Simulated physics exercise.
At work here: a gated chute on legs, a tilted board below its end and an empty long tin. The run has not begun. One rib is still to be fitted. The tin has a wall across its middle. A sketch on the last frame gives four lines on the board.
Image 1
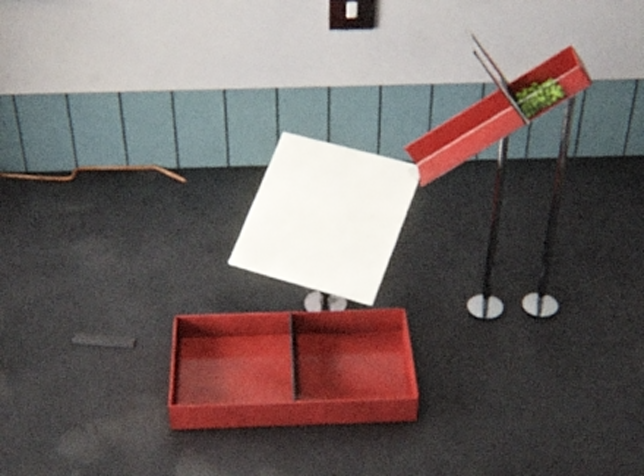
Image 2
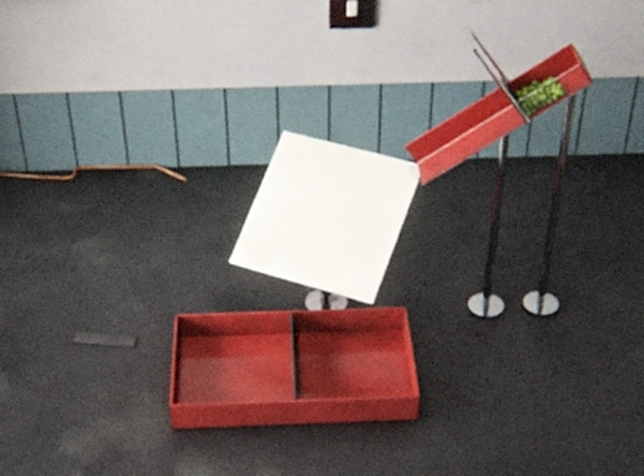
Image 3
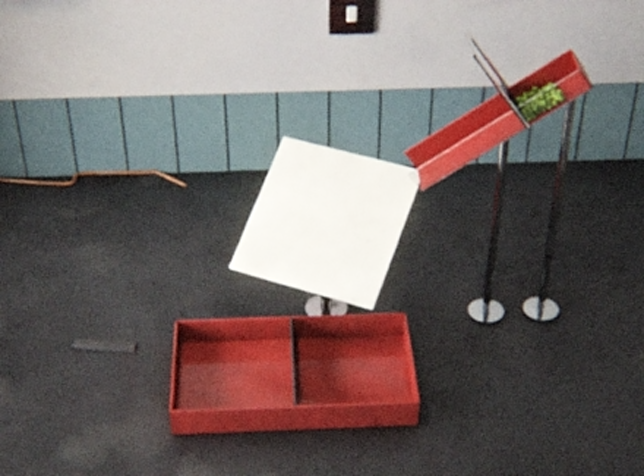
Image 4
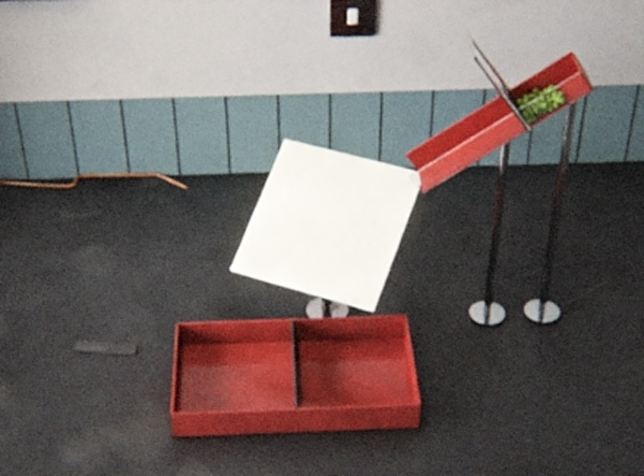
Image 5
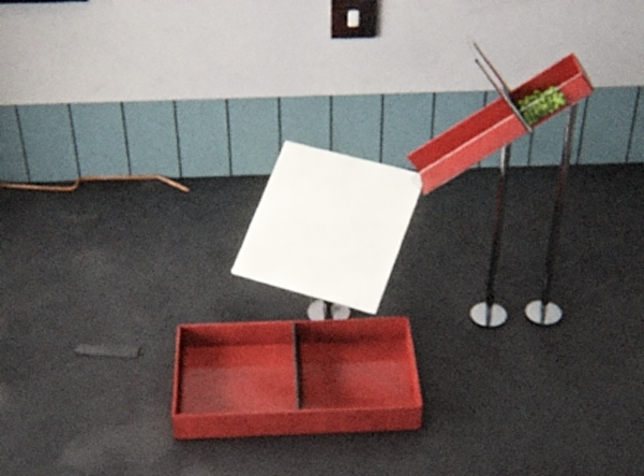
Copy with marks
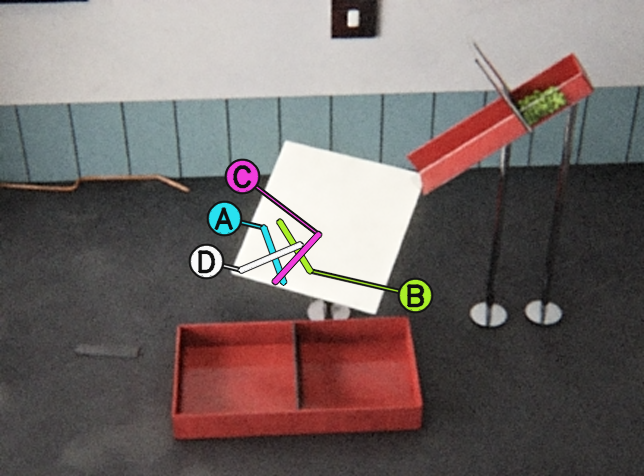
Nothing moving but a slight shake of the view: green peas behind a red chute's gate, white tilted board, empty divided red tin.
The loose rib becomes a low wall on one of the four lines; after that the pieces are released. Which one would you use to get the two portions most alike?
B.
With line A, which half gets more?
Left.
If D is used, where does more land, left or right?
Left.
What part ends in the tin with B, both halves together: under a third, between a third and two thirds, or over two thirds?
Over two thirds.
On the marked copy, line A from (263, 227) to (283, 281); line B from (279, 221) to (310, 270); line C from (318, 234) to (275, 281); line D from (300, 244) to (241, 270).
For line A, of what is caught, all but a few in the left half, a small share in the right.
For line B, of what is caught, close to half in the left half, close to half in the right.
For line C, of what is caught, all but a few in the left half, only a few in the right.
For line D, of what is caught, the whole lot in the left half, none at all in the right.
